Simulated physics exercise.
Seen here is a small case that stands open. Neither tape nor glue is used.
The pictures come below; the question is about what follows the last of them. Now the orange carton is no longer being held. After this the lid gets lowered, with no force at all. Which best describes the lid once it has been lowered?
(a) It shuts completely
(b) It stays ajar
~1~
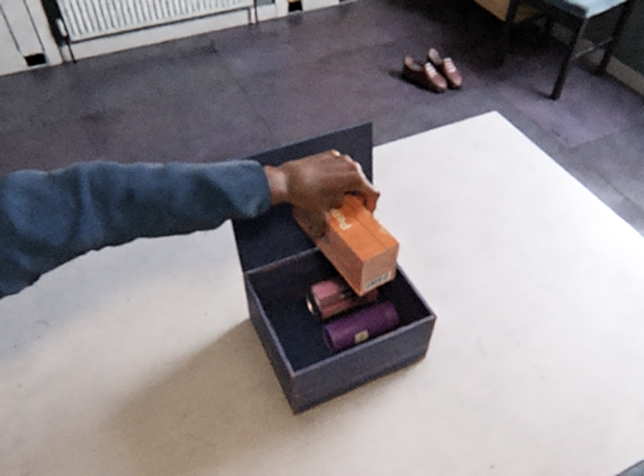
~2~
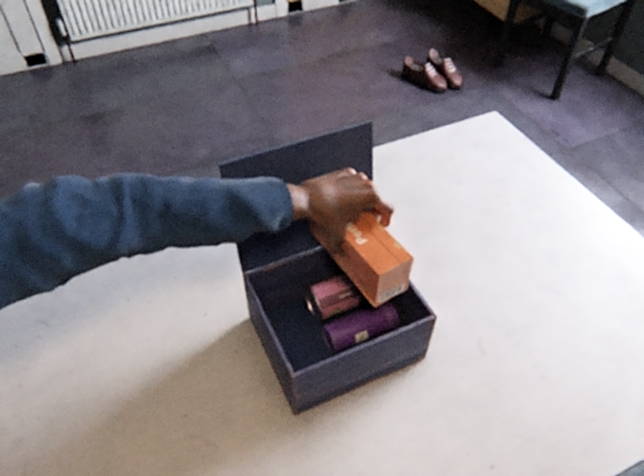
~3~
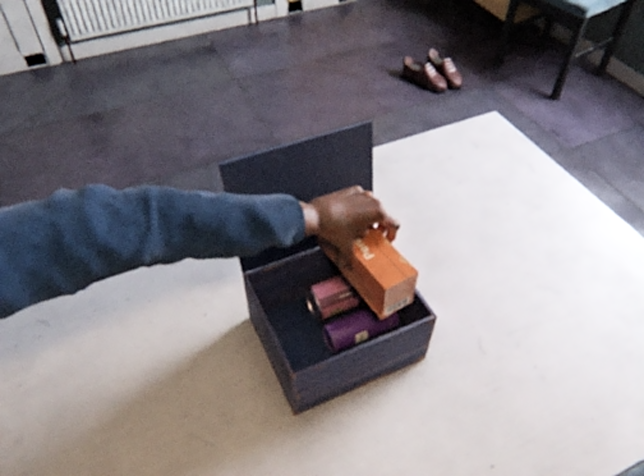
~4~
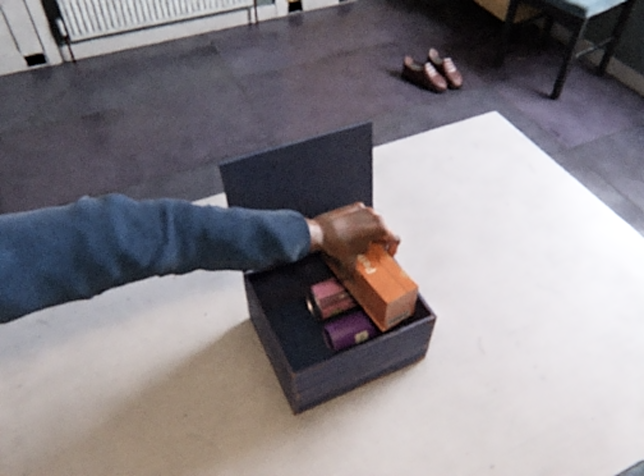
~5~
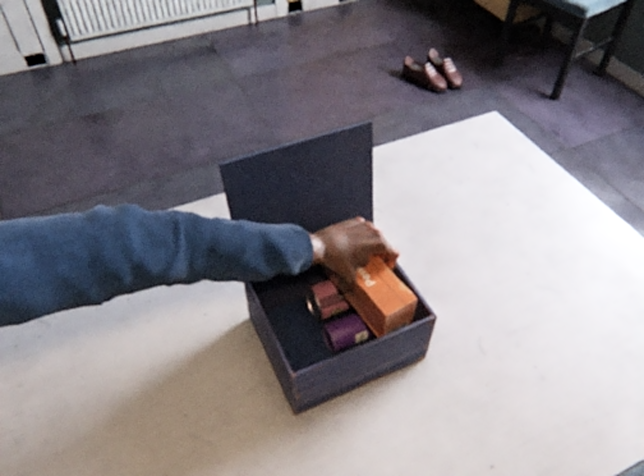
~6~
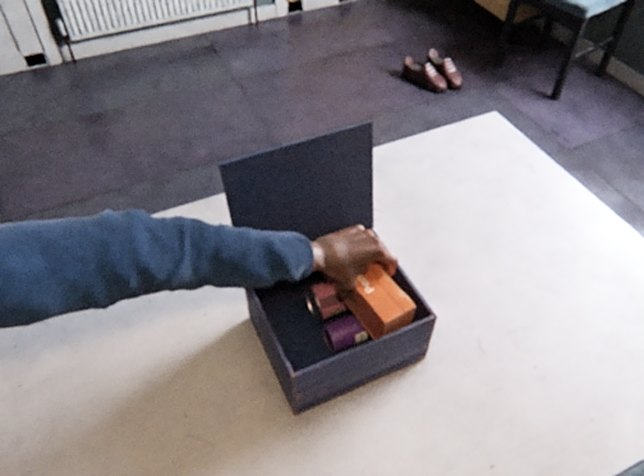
b.
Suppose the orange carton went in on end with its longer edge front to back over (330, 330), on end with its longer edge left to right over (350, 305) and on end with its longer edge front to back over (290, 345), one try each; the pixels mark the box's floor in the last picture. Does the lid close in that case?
Lid, try 1: Propped open; try 2: Propped open; try 3: Propped open.
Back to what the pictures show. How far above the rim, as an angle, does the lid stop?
Close to 55 degrees.
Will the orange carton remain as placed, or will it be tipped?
Simply put, it gets tilted.
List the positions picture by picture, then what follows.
The first picture shows coming down; orange carton (341, 229); pink tin (341, 294).
The second picture shows coming down; orange carton (357, 242); pink tin (341, 294).
The third picture shows coming down; orange carton (364, 257); pink tin (341, 294).
The fourth picture shows coming down; orange carton (366, 270); pink tin (341, 294).
The fifth picture shows coming down; orange carton (365, 282).
The sixth picture shows in place under the hand; orange carton (365, 289).
Then, 1.00 s later than the last frame, lid starting down; orange carton tilted by 12° near (363, 295).
Then, 1.30 s later than the last frame, lid 81° above the rim; orange carton tilted by 12° near (363, 295).
Then, 1.60 s later than the last frame, lid 57° above the rim; orange carton tilted by 12° near (363, 295).
When it is over, lid 53° above the rim; left askew, orange carton; the other 2 as before. End places, in pixels of the last picture, orange carton near (363, 295).
